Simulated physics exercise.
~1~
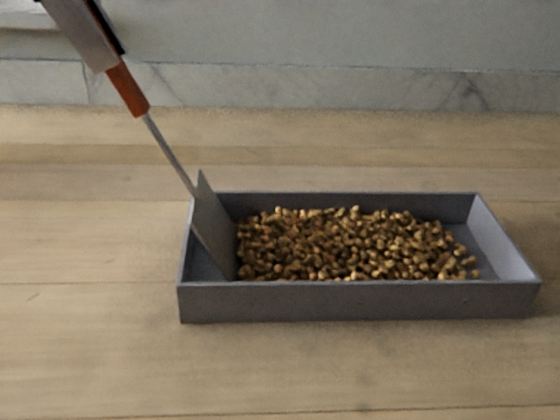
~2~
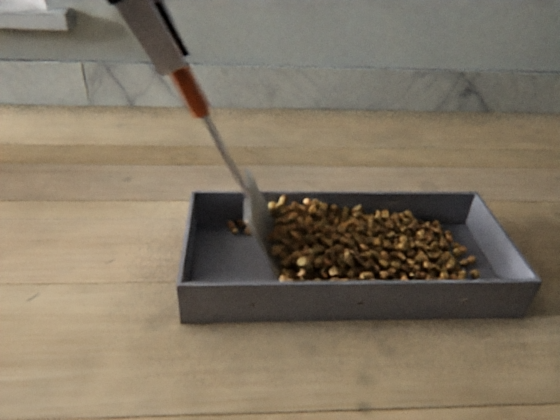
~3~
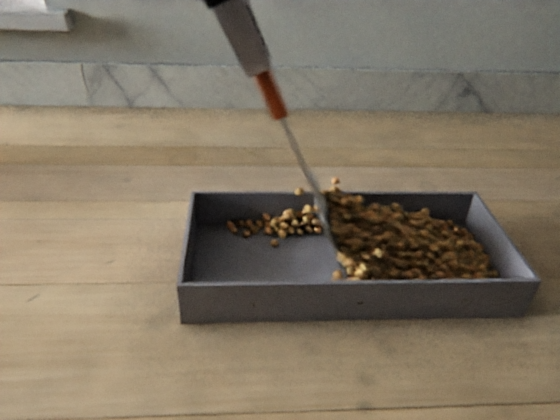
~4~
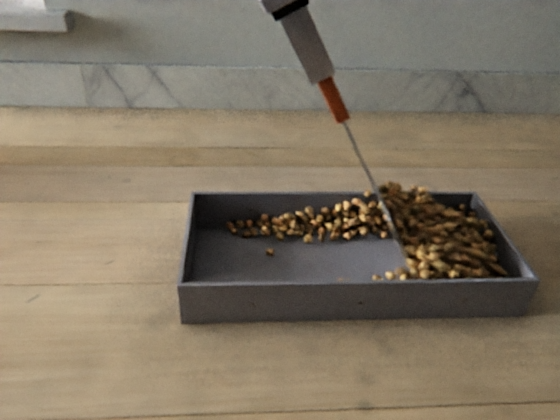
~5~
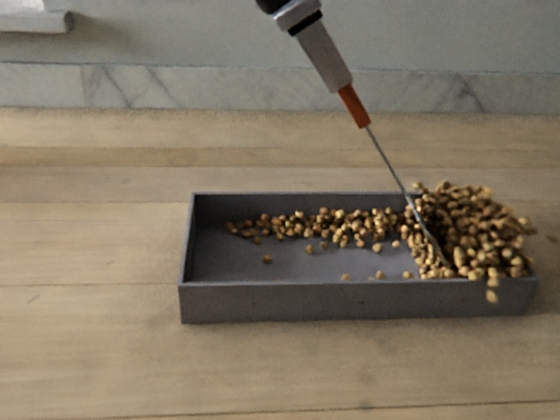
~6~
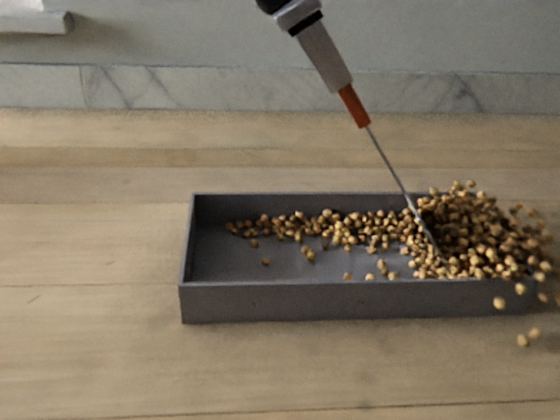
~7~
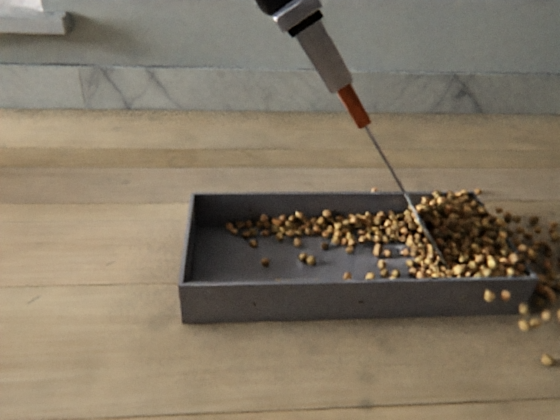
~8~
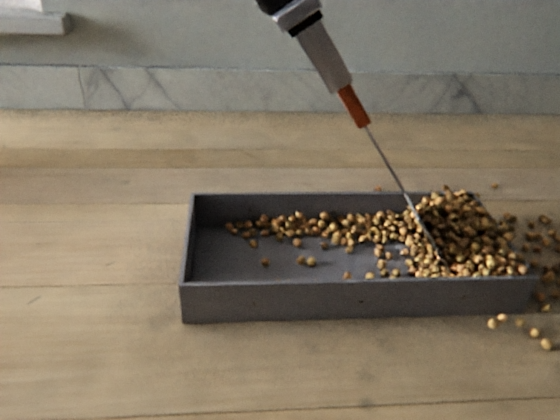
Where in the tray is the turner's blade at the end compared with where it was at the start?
At the start the blade is at the left end of the tray, and at the end it is well over to the right, against the heaped chickpeas.
Turner on an arm pushing dried chickpeas rightward through a grey tray, spilling some over the right end, then holding still.
